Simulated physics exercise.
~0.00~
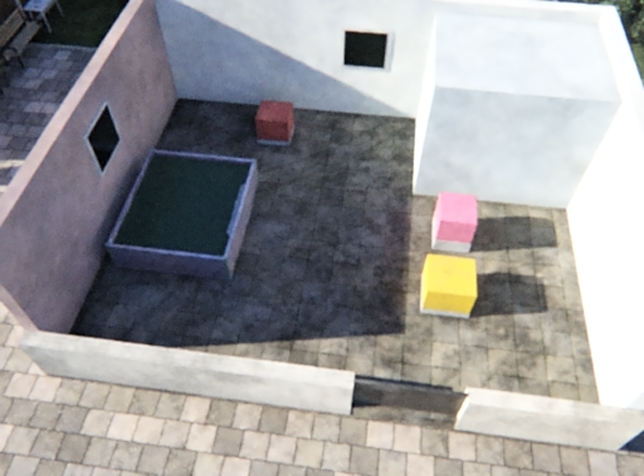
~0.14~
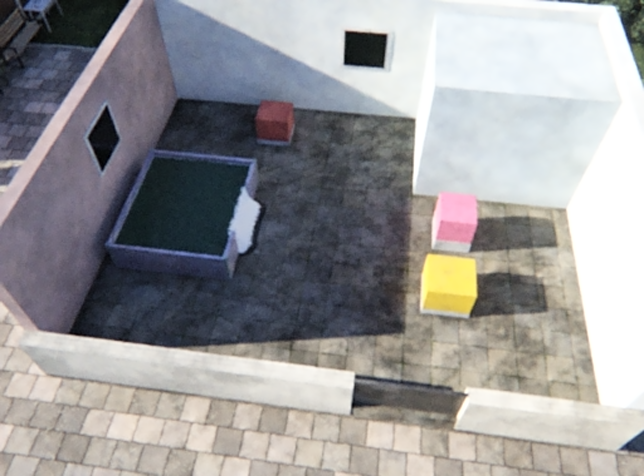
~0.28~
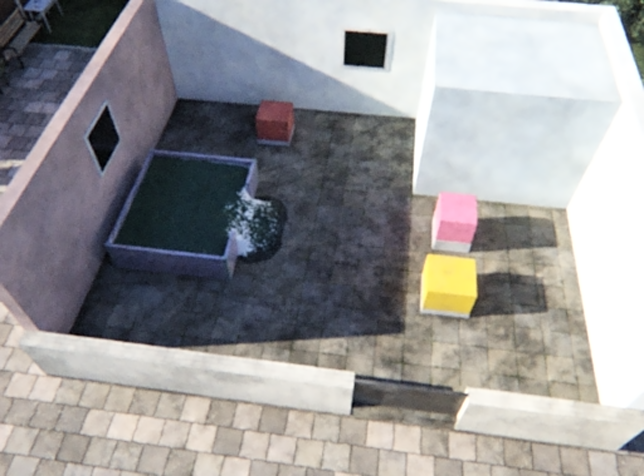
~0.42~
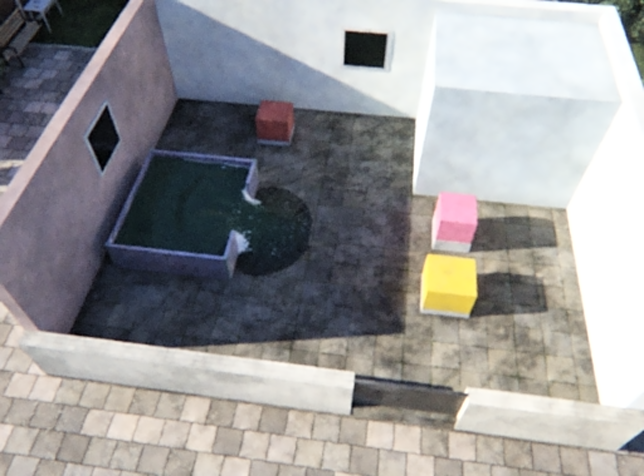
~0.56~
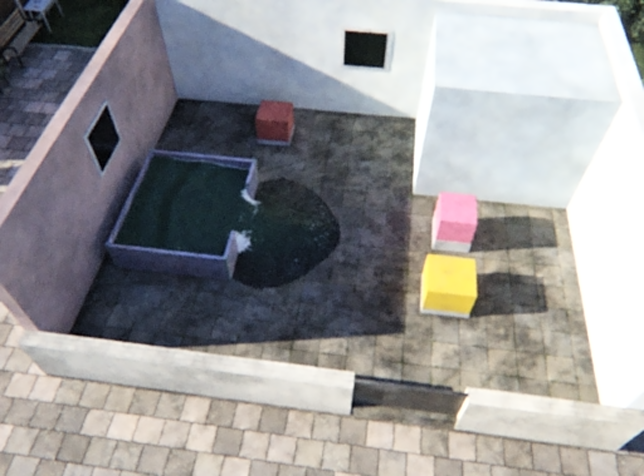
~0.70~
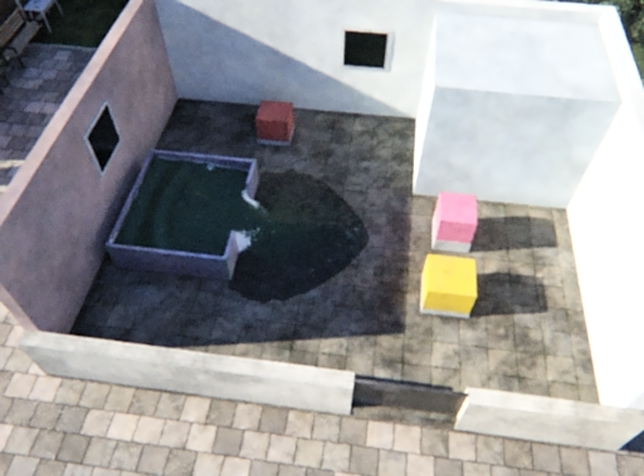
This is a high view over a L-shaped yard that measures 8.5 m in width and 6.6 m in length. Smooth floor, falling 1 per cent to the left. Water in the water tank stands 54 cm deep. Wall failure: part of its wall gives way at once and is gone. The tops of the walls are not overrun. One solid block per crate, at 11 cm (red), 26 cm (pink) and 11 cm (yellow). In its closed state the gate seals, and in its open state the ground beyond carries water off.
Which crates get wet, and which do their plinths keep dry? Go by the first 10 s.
The red crate stays dry; the pink crate stays dry; the yellow crate gets wet.
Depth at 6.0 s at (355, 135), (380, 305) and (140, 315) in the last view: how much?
5, 5 and 0 cm, respectively.
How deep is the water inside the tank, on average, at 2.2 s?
Depth, averaged: Around 33 centimetres.
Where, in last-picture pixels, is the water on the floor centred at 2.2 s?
The water's centre is around (254, 229).
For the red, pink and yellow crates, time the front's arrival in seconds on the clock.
Red: 2.0 s; pink: 1.1 s; yellow: 1.2 s.
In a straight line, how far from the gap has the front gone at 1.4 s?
Distance: Approx. 4.2 m.
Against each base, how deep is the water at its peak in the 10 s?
Peak readings (cm) - red: 8; pink: 19; yellow: 18.
After 1.4 s water covers 25 % of the floor and is deepest (29 cm) near (253, 225); red plinth not reached, pink plinth reached, yellow plinth reached.
After 2.2 s water covers 40 % of the floor and is deepest (24 cm) near (253, 225); red plinth reached, pink plinth reached, yellow plinth reached.
After 3.5 s water covers 55 % of the floor and is deepest (18 cm) near (253, 225); red plinth reached, pink plinth reached, yellow plinth reached.
After 6.0 s water covers 70 % of the floor and is deepest (12 cm) near (253, 225); red plinth reached, pink plinth reached, yellow plinth reached.
After 10.0 s water covers 95 % of the floor and is deepest (8 cm) near (314, 387); highest at the red plinth 8 cm, highest at the pink plinth 19 cm, highest at the yellow plinth 18 cm.
